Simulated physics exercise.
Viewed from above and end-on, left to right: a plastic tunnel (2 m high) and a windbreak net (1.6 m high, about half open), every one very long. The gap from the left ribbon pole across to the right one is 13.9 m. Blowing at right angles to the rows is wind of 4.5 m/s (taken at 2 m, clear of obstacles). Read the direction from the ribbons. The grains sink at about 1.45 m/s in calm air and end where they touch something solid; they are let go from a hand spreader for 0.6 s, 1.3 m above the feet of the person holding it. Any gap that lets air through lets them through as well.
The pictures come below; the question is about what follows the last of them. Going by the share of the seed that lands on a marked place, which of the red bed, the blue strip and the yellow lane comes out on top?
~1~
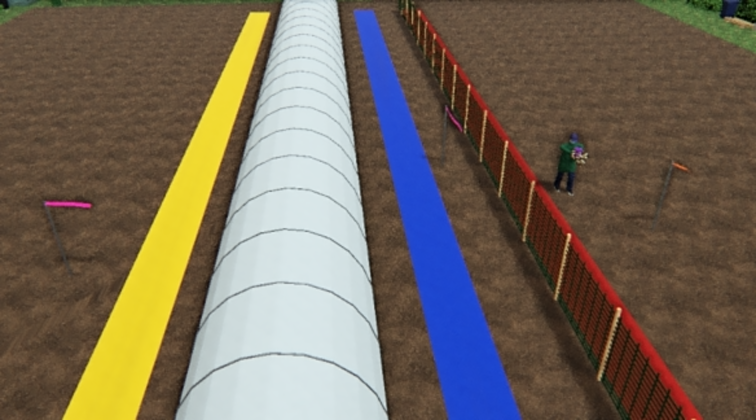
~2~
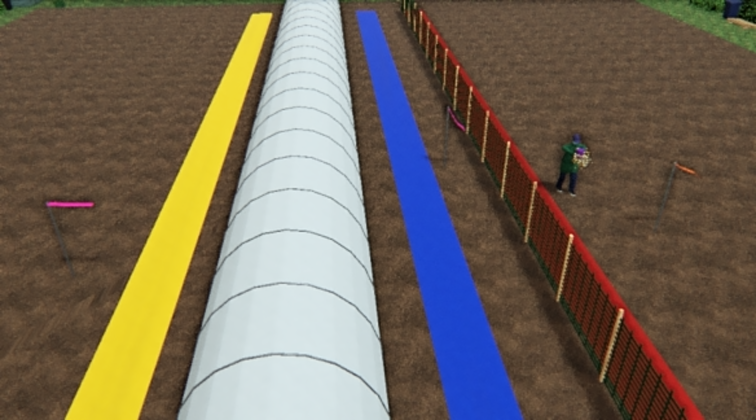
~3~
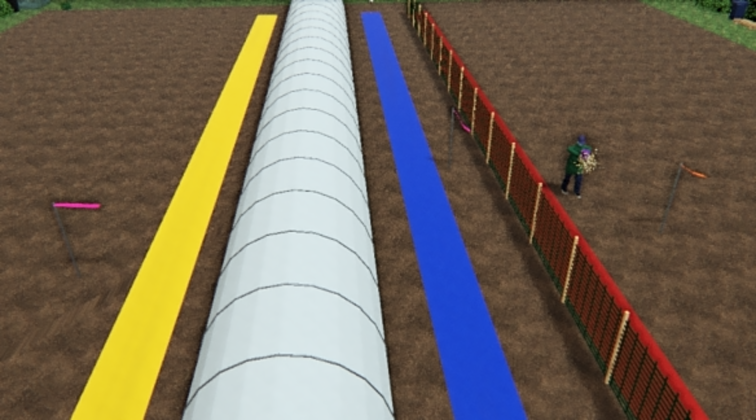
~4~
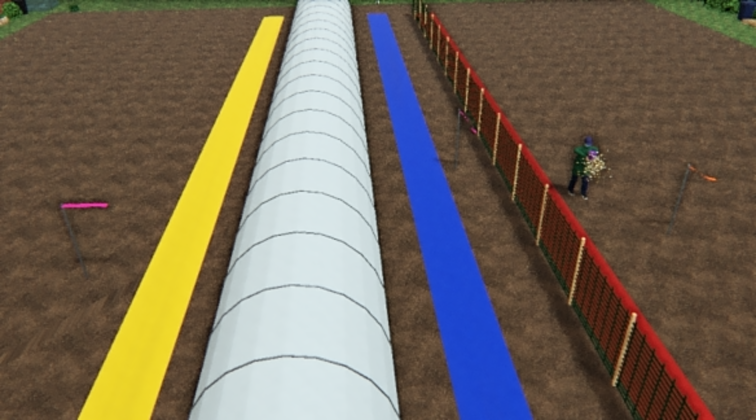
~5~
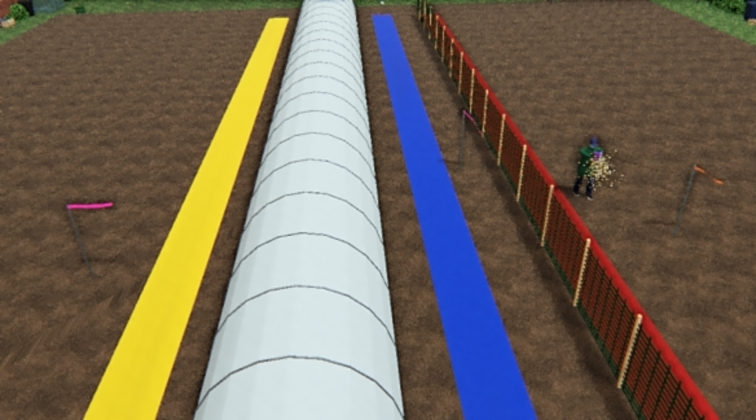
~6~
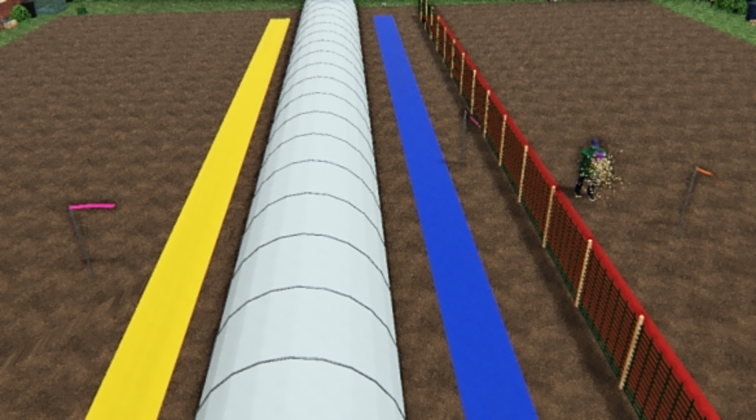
The red one.
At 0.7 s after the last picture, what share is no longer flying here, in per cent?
It comes to around 45 per cent.
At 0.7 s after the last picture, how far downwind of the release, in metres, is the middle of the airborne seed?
It works out to about 0.0 m.
Then, 0.7 s after the last picture, 57 % is in the air or yet to come; 0 % lies on the blue strip, 0 % on the yellow lane and 7 % on the red bed; the middle of what still flies is 0.5 m above the low ground, near (591, 193).
Then, 1.5 s after the last picture, 10 % is in the air or yet to come; 0 % lies on the blue strip, 0 % on the yellow lane and 22 % on the red bed.
Then, 3.0 s after the last picture, 1 % is in the air or yet to come; 0 % lies on the blue strip, 0 % on the yellow lane and 25 % on the red bed.
Then, 7.5 s after the last picture, 0 % is in the air or yet to come; 0 % lies on the blue strip, 0 % on the yellow lane and 26 % on the red bed.
Then, 44.5 s after the last picture, 0 % is in the air or yet to come; 0 % lies on the blue strip, 0 % on the yellow lane and 26 % on the red bed.
